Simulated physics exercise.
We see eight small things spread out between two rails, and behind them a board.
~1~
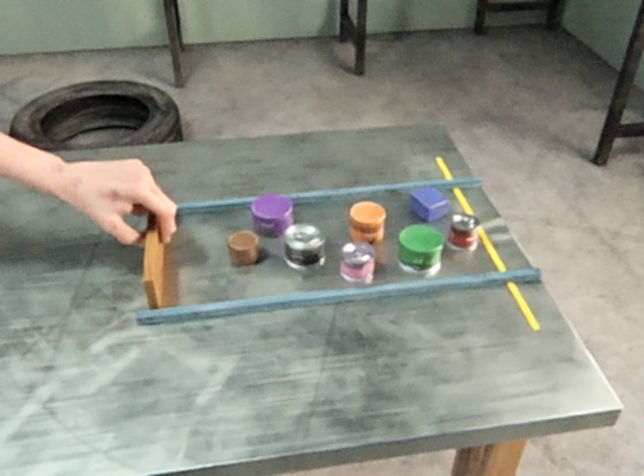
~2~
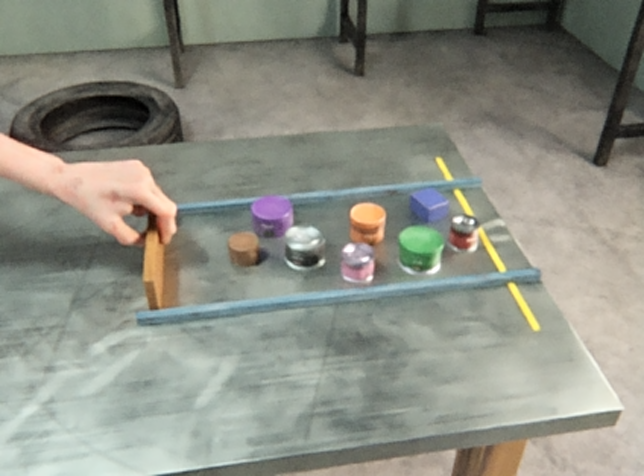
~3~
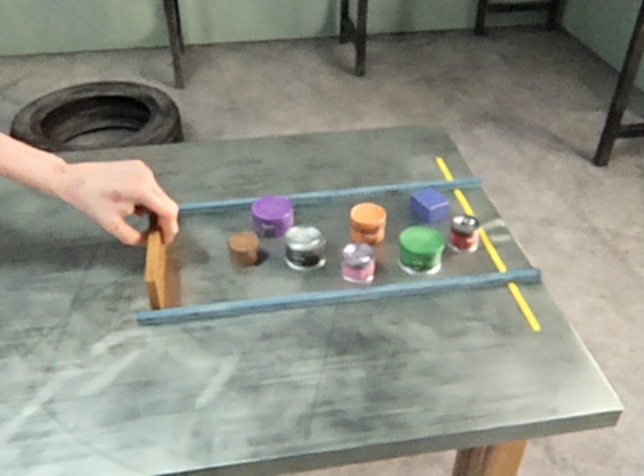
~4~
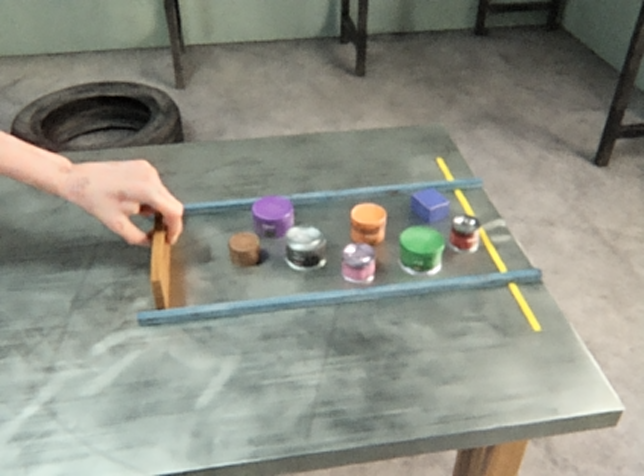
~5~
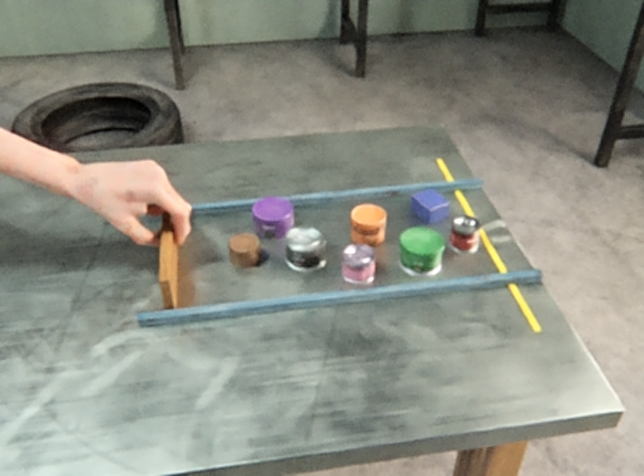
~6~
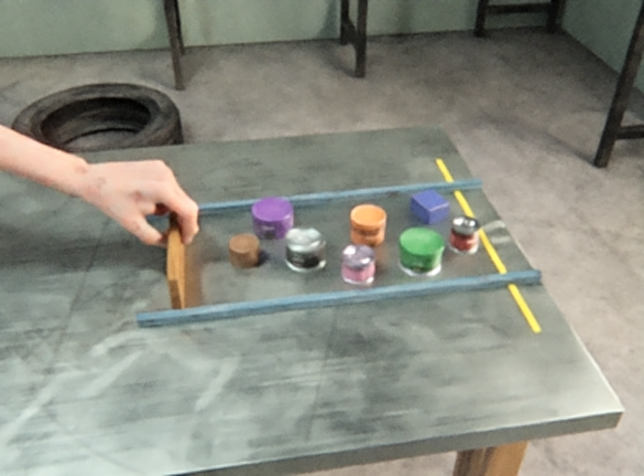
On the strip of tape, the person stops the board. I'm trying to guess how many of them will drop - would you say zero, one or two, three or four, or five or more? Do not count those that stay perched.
I'd say three or four.
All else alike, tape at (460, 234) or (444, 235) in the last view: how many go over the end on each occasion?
Counts: 1, 0.
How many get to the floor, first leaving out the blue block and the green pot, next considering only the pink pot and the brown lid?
The number is 2 for the first case and 3 for the second.
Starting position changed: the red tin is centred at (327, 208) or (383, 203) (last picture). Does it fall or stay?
Case one, it ends up off; case two, it ends up off.
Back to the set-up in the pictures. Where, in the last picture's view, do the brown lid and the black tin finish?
The brown lid ends at (491, 217) and the black tin at (508, 235).
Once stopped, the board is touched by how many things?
The number is 4.
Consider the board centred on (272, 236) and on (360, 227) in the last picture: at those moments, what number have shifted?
At the first point the count is 3, at the second it's 6.
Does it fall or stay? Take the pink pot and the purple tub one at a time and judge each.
Taking them one at a time, the pink pot remains in place; as for the purple tub, it remains in place.
Early on, none off yet; red tin at rest near (464, 235); blue block at rest near (430, 206); green pot at rest near (421, 252).
A while later, none off yet; red tin at rest near (464, 235); blue block moving near (436, 204); green pot travelled about its own width near (449, 256).
Finally, the number that fall off is three or four; lost, orange tub, green pot, blue block and red tin.
